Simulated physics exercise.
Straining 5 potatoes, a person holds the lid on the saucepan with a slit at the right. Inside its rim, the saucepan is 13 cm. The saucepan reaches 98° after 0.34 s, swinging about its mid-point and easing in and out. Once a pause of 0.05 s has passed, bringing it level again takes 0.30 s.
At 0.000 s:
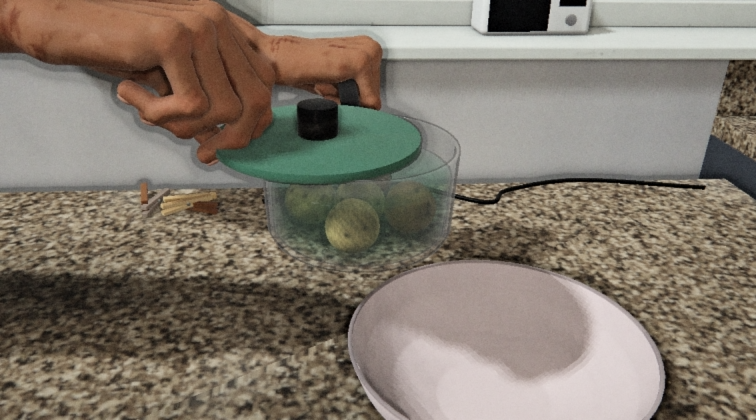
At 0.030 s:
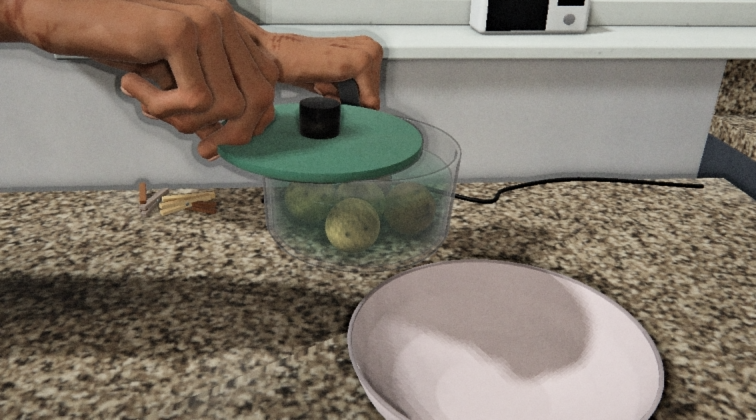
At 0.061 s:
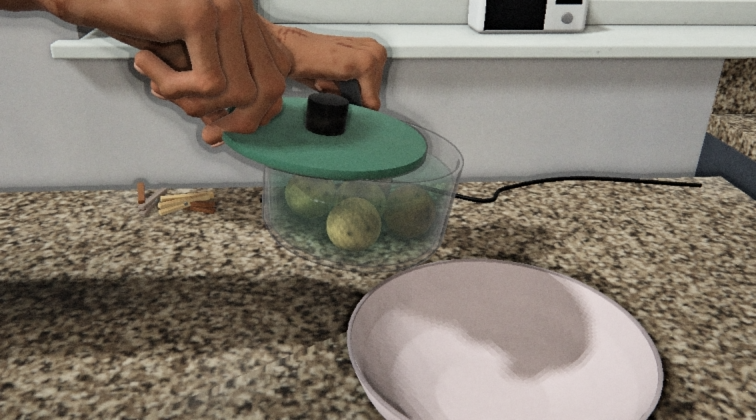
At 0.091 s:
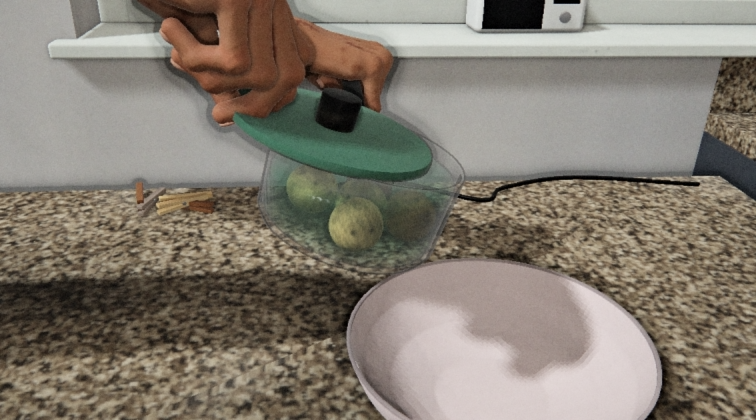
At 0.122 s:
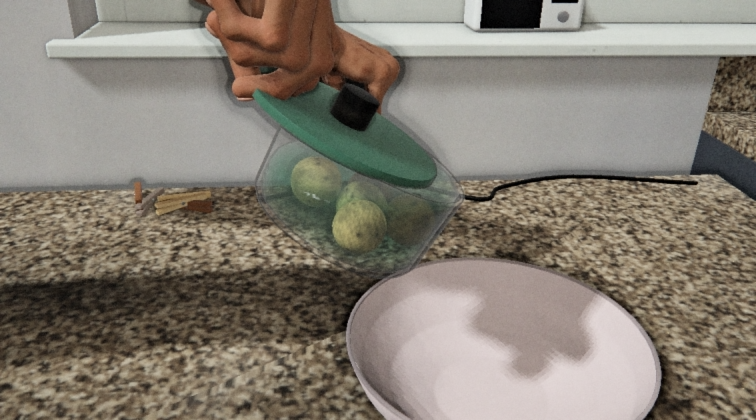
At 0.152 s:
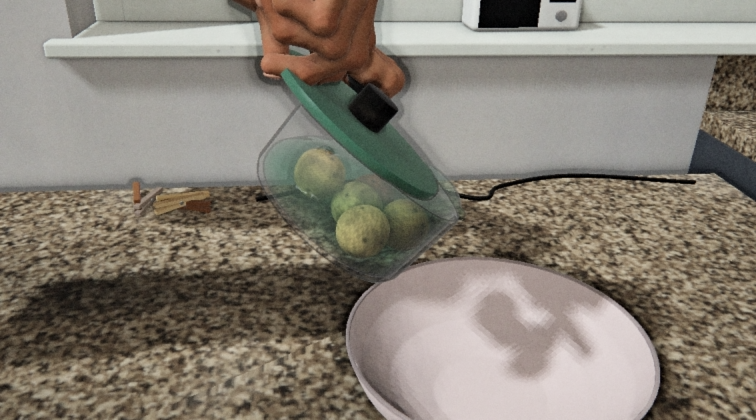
On a speckled countertop, two hands held a green lid on a clear pot of round, greenish food and tipped it steeply to the right, its left side rising behind a pale pink bowl.
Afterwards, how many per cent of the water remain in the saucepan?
About 25 per cent.
By 0.29 s the tilt is 92° and 60 per cent of the water is still in the saucepan.
By 0.38 s the tilt is 98° and 38 per cent of the water is still in the saucepan.
By 0.49 s the tilt is 74° and 28 per cent of the water is still in the saucepan.
By 0.60 s the tilt is 20° and 25 per cent of the water is still in the saucepan.
At rest 25 per cent of the water is still in the saucepan.
